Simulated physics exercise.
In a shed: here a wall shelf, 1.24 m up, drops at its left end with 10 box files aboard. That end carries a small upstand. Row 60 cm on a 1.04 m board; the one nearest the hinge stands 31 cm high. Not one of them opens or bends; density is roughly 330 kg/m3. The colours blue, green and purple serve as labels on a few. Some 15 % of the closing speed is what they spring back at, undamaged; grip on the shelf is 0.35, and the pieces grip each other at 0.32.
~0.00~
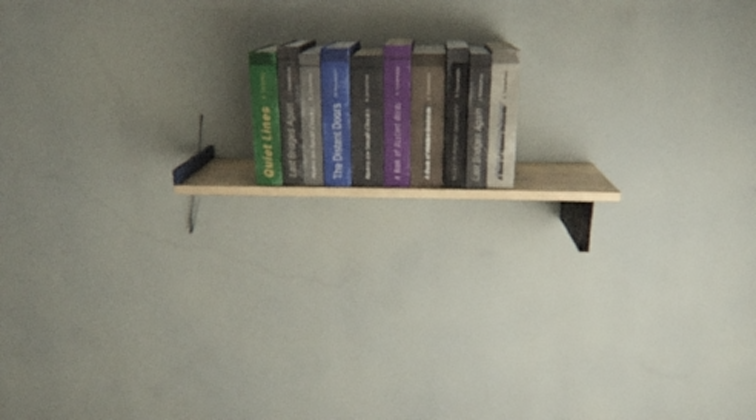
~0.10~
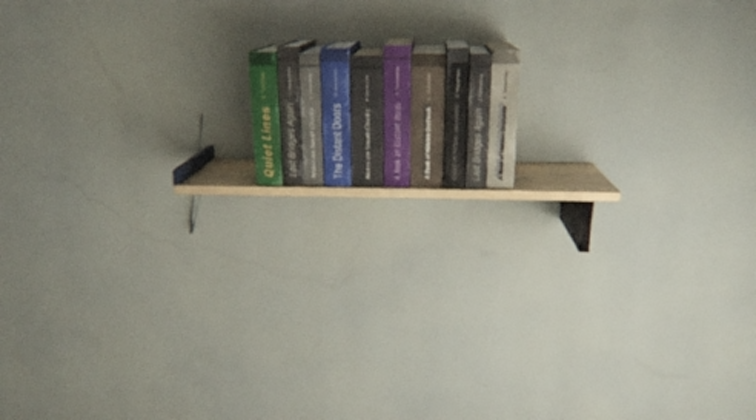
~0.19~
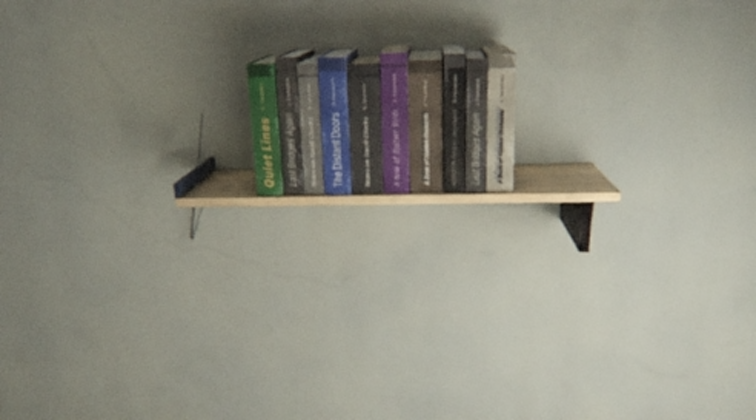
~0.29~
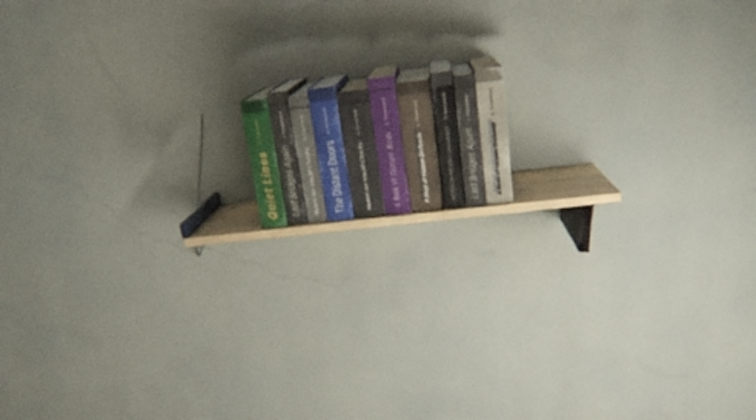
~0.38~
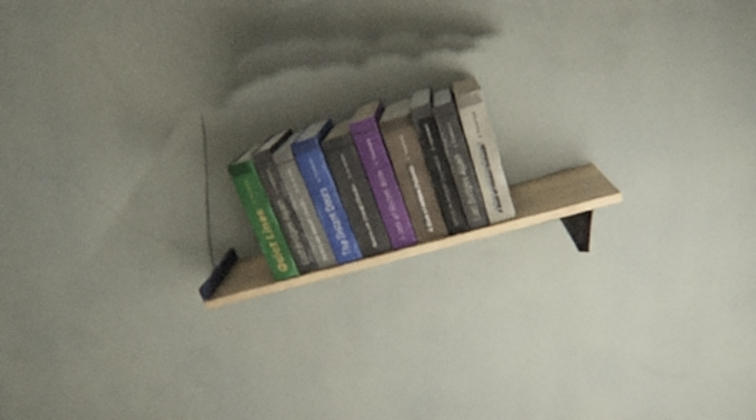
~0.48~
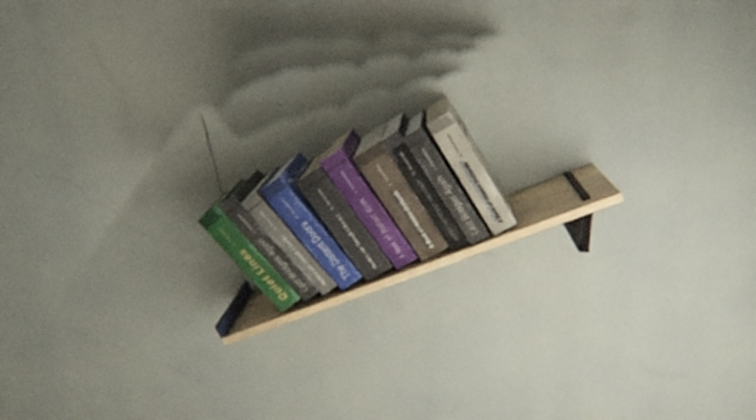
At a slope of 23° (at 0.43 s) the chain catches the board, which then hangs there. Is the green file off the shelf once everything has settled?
Yes, it has come off.
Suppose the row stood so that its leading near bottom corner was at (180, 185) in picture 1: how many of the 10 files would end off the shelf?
I reckon the answer is 0.
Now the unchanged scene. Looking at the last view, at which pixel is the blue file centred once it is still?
About pixel (245, 261).
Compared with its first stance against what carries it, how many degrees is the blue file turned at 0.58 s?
I'd put it at roughly 40 degrees away from its starting angle.
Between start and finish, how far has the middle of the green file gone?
Roughly 140 centimetres.
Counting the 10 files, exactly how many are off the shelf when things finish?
The total is 1.
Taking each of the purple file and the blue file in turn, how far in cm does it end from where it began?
Roughly purple 40, blue 50.
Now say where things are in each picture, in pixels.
In the first frame (places mark the middle of the side facing us; leans and shifts are taken against what carries them), shelf's free end (186, 190) slope 0°; green file (265, 121); purple file (397, 119); blue file (336, 120); nothing disturbed.
Shelf's free end (186, 190) slope 0°; green file (265, 121), in the second frame.
Shelf's free end (188, 203) slope 2°; green file (265, 132), in the third frame.
Shelf's free end (195, 242) slope 7°; green file (264, 166), in the fourth frame.
Shelf's free end (216, 304) slope 17°; green file (263, 222), in the fifth frame.
Shelf's free end (233, 339) slope 23°; green file (249, 260) leaning 16°; blue file (312, 235) leaning 14°; purple file (369, 211) leaning 12°; 10 disturbed, none off the shelf, in the sixth frame.
After 0.58 s, none of the 10 files off the shelf, 10 disturbed; green file leaning 38°; blue file leaning 35°.
After 0.94 s, none of the 10 files off the shelf, 10 disturbed; green file upside down; purple file leaning 44°.
At rest (1.4 s), 1 of the 10 files off the shelf; green file on its side; blue file leaning 46°; purple file leaning 46°. As the last picture would show them, middles, blue file near (245, 261).
